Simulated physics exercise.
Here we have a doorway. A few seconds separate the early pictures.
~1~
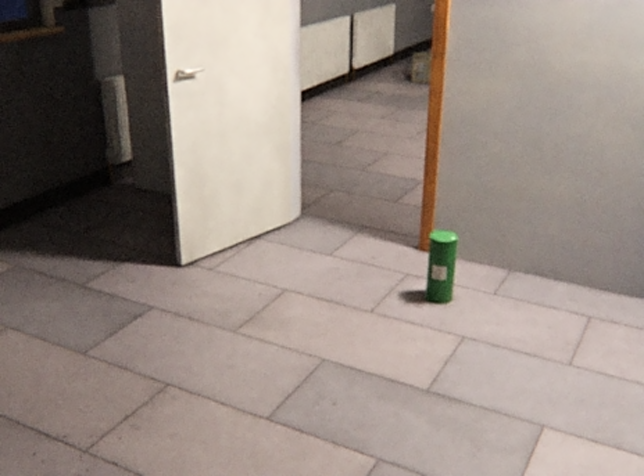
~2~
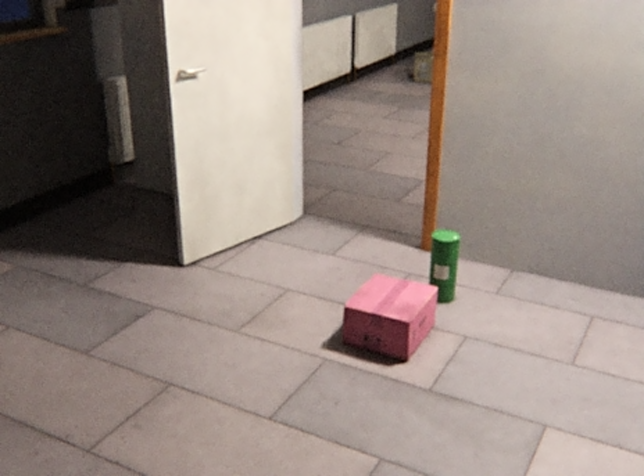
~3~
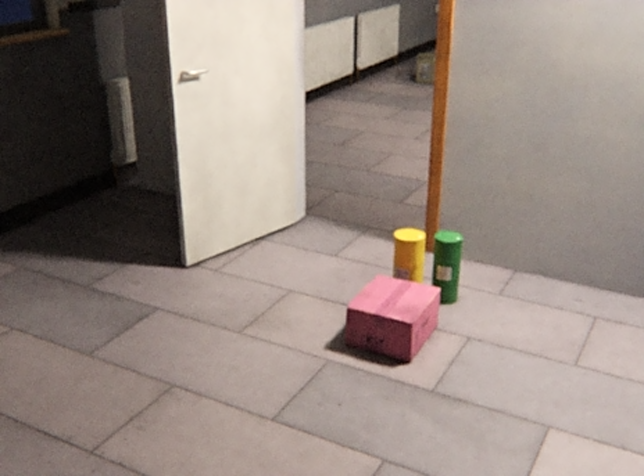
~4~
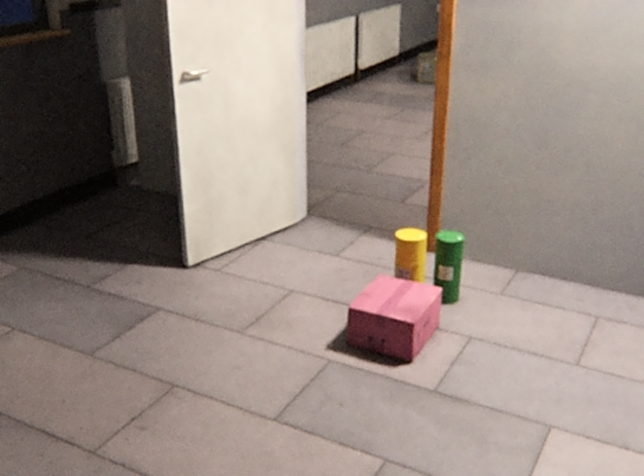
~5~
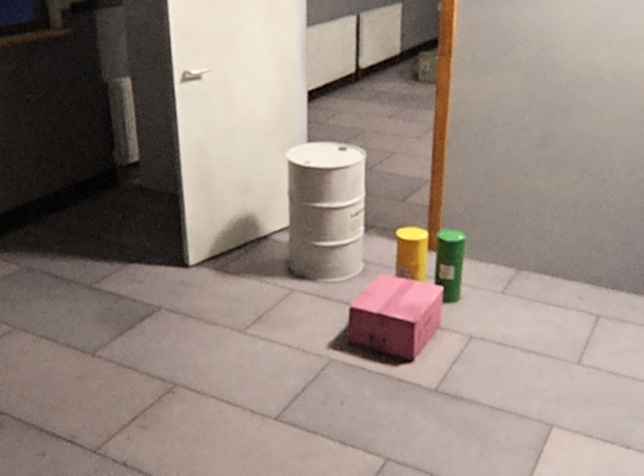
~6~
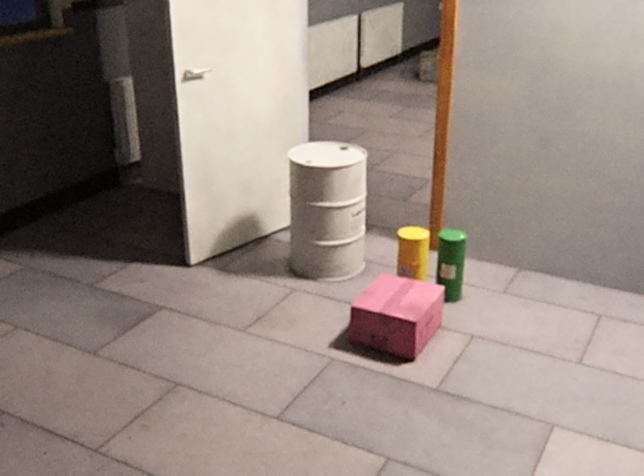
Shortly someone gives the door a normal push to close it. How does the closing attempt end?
Turns out the door can't touch the frame at all.
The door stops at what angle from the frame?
It comes to about 60°.
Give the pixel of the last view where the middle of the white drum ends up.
End point in the final view: About (334, 211).
Then, 0.60 s past the last view, door 90° open.
Then, 1.00 s past the last view, door 68° open.
Finally, door 62° open; all 4 still in place. Final places as the last picture's camera would see them, white drum near (334, 211).
